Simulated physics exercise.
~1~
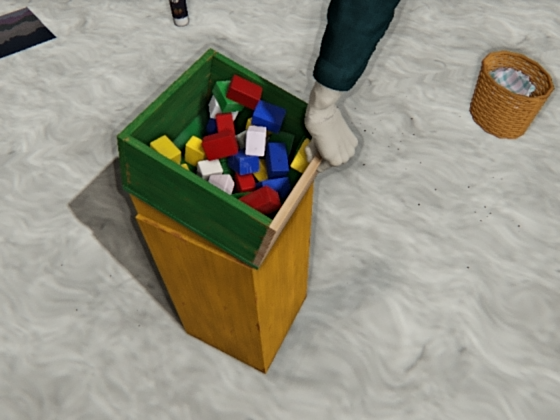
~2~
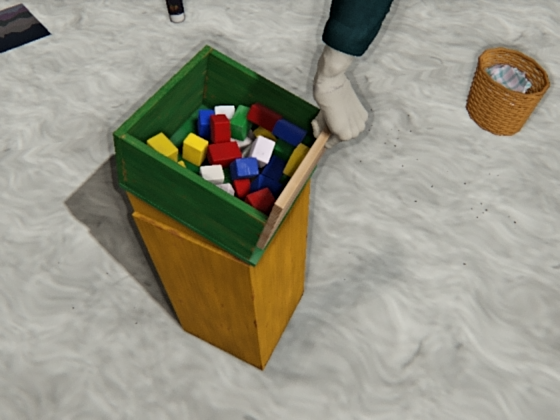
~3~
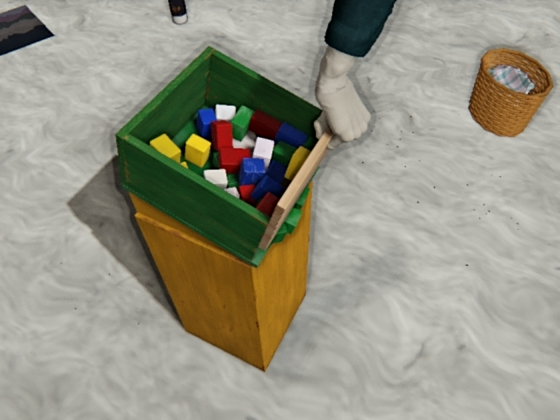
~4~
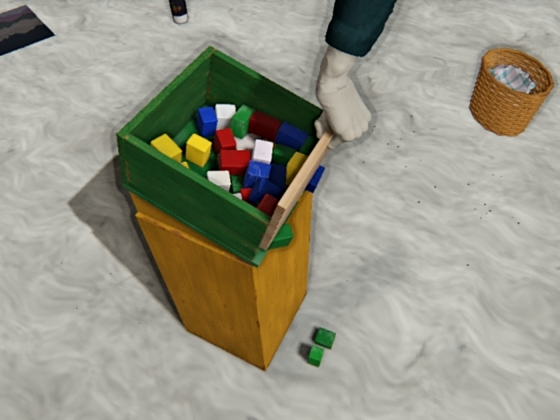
A hand raises the gate of a green chute and two green bricks drop out.
